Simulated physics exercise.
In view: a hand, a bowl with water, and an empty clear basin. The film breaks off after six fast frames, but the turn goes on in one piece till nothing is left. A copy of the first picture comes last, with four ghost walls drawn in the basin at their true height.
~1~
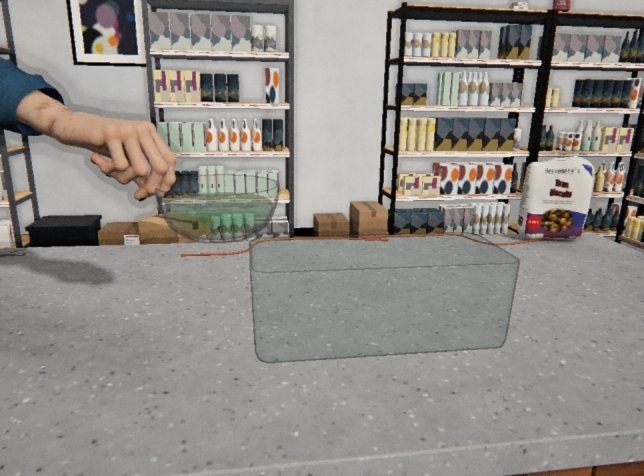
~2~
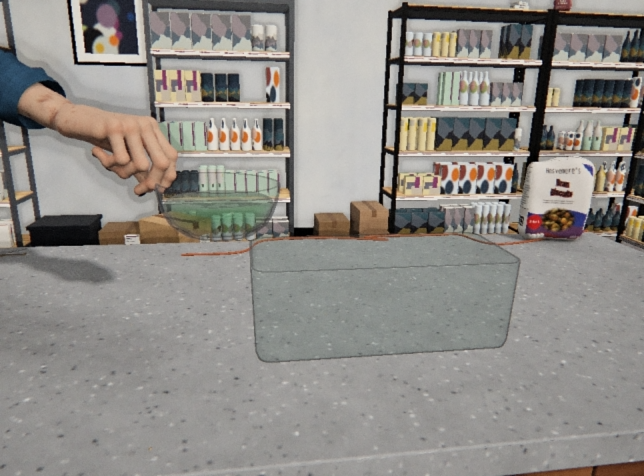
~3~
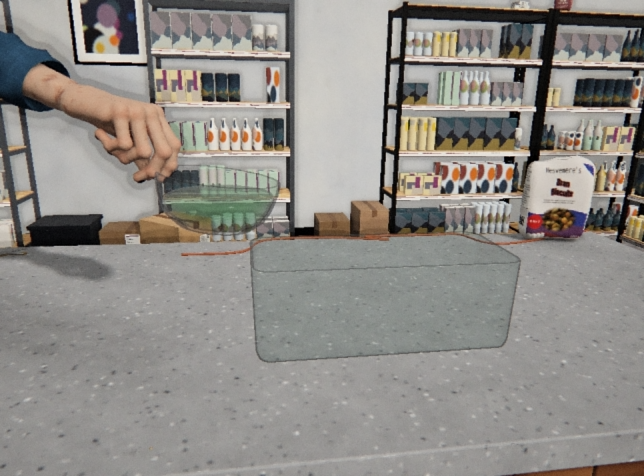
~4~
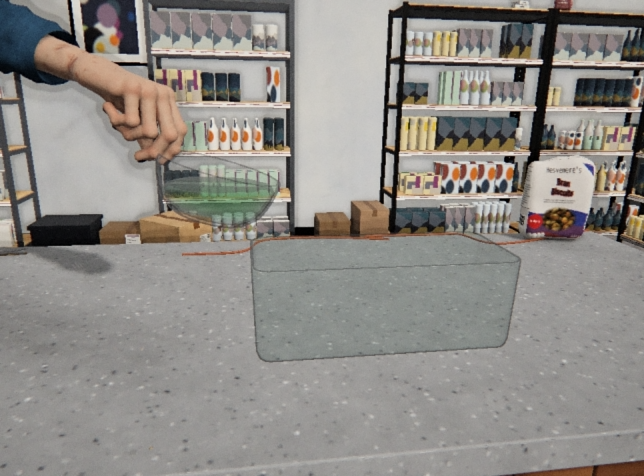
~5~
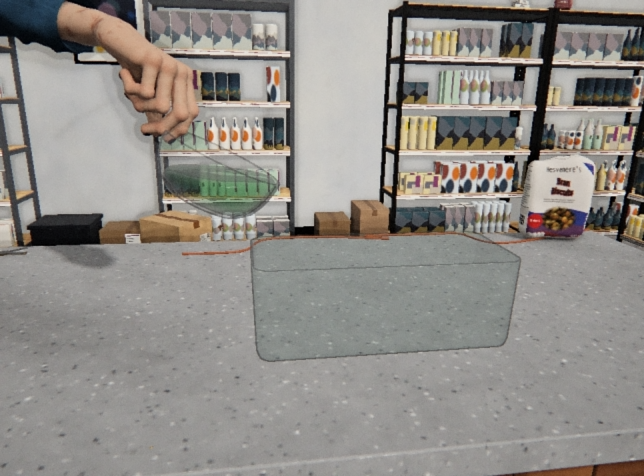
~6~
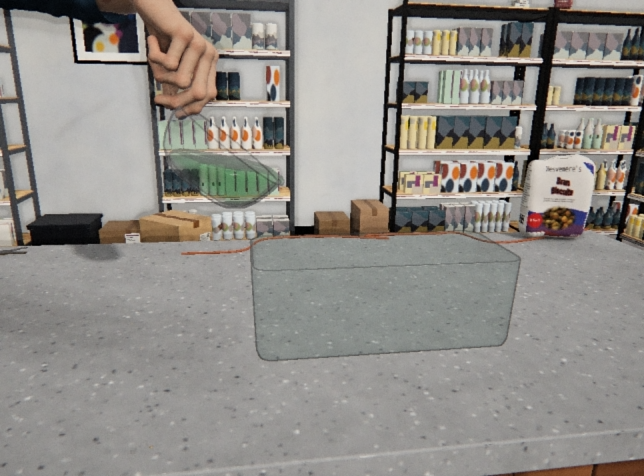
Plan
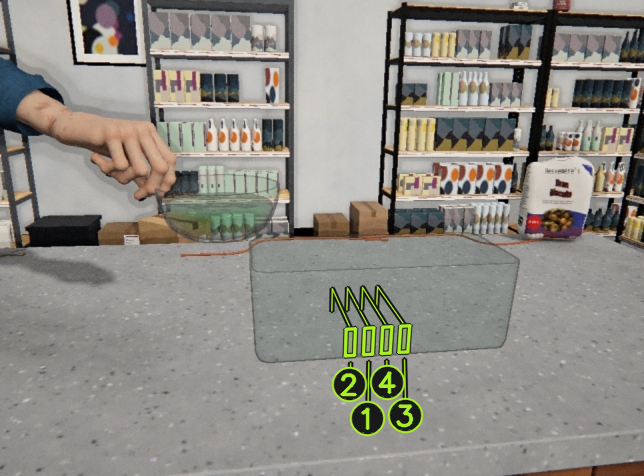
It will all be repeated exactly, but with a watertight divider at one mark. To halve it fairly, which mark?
1 is best.
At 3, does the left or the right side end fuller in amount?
More ends on the left.
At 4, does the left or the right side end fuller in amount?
More ends on the left.
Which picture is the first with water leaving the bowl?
In picture 6.
On the marked copy, 1 at (368, 361); 2 at (350, 362); 3 at (404, 359); 4 at (386, 360).
Choosing 1, about 46 % ends left of the wall and 51 % right of it.
Choosing 2, about 19 % ends left of the wall and 80 % right of it.
Choosing 3, about 86 % ends left of the wall and 9 % right of it; 4 % is lost outside.
Choosing 4, about 83 % ends left of the wall and 13 % right of it; 4 % is lost outside.
